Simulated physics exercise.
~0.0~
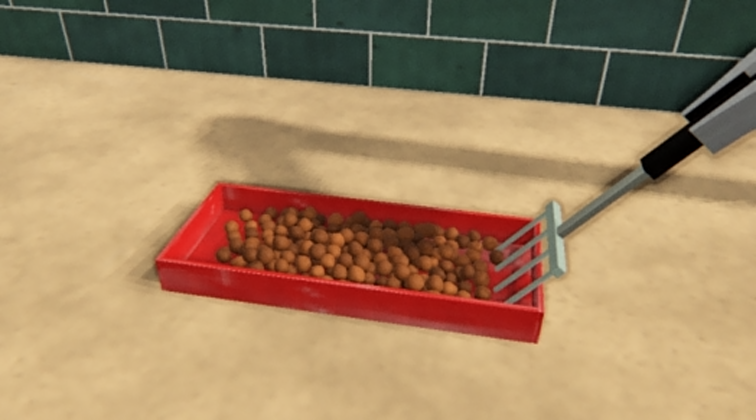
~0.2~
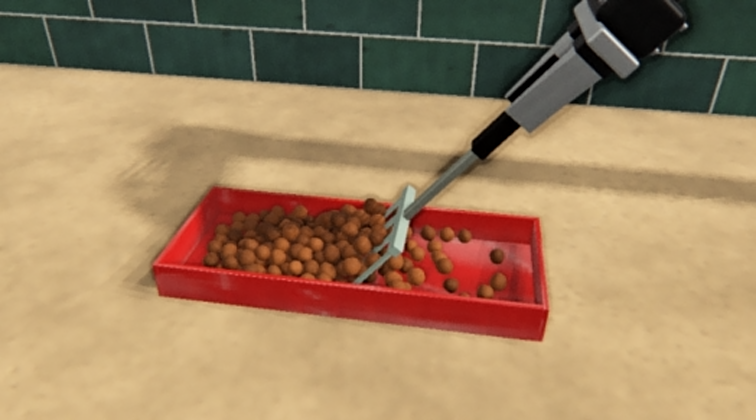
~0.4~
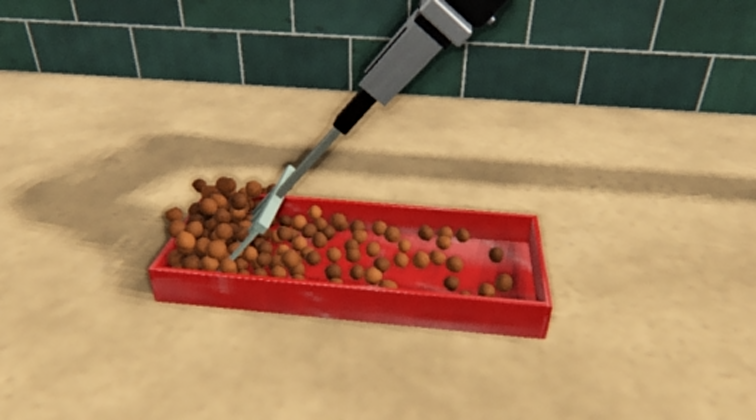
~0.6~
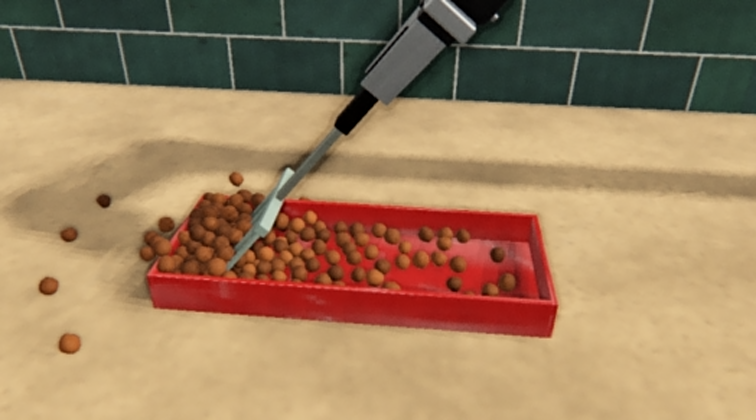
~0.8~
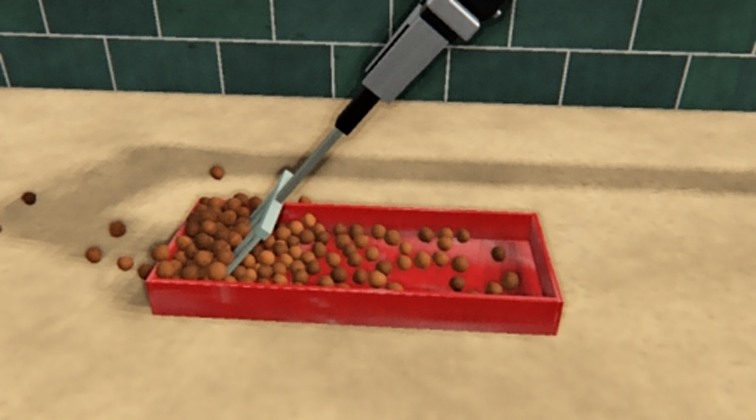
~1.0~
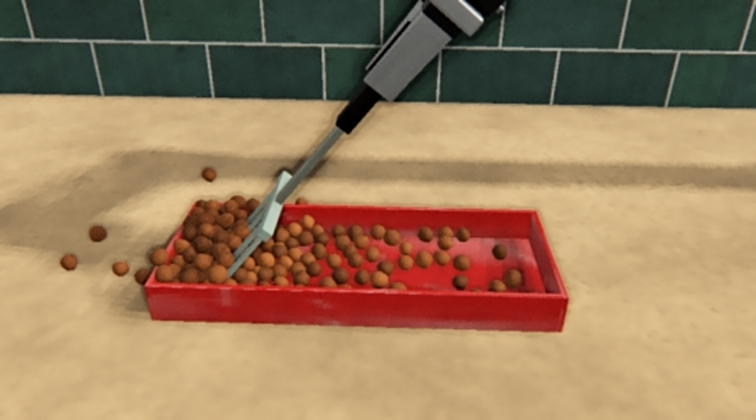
Rake held by a gripper sweeping hazelnuts leftward along a red trough, heaping them at the end as a few spill out.
